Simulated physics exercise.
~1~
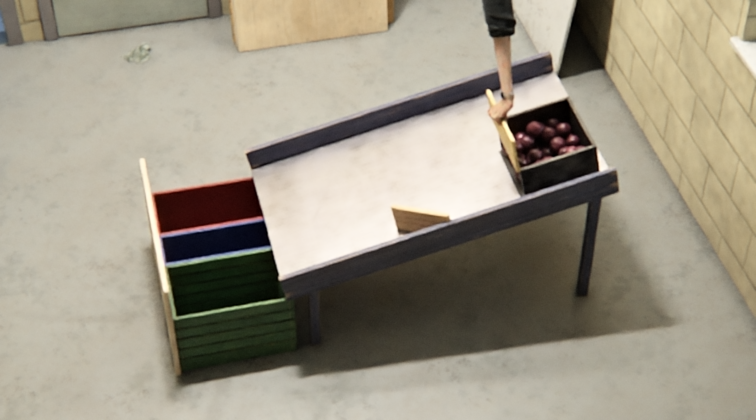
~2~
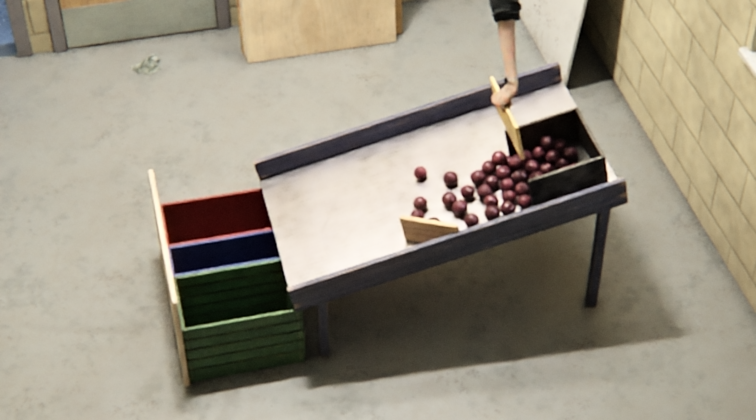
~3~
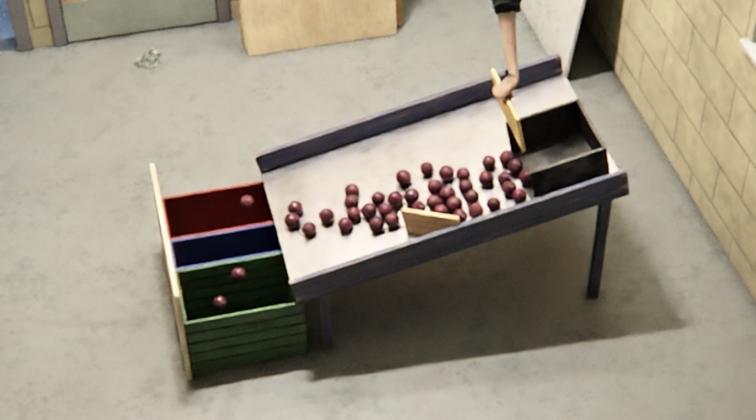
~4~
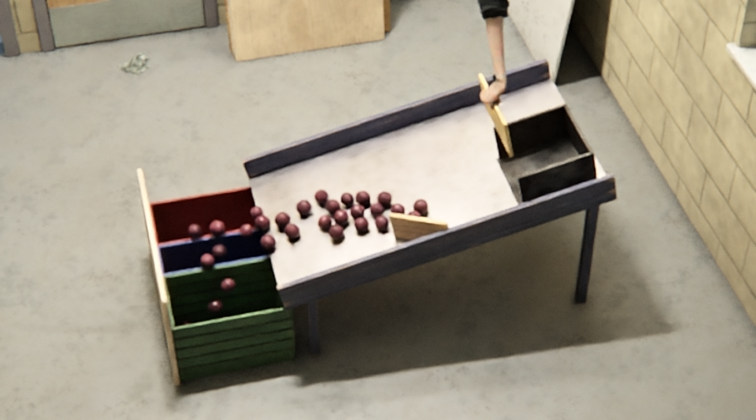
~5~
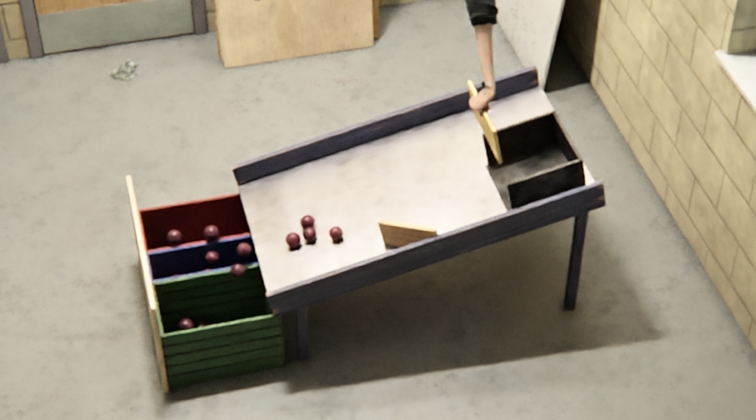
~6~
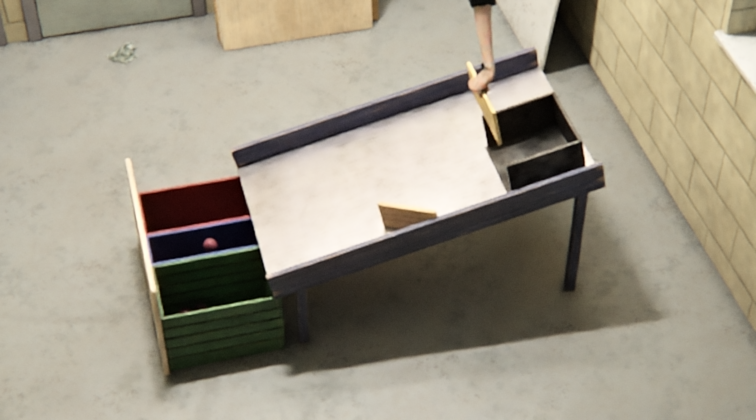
Dark red onions rolling left down a sloping table past an angled board as a hand holds the gate, dropping into coloured bins.
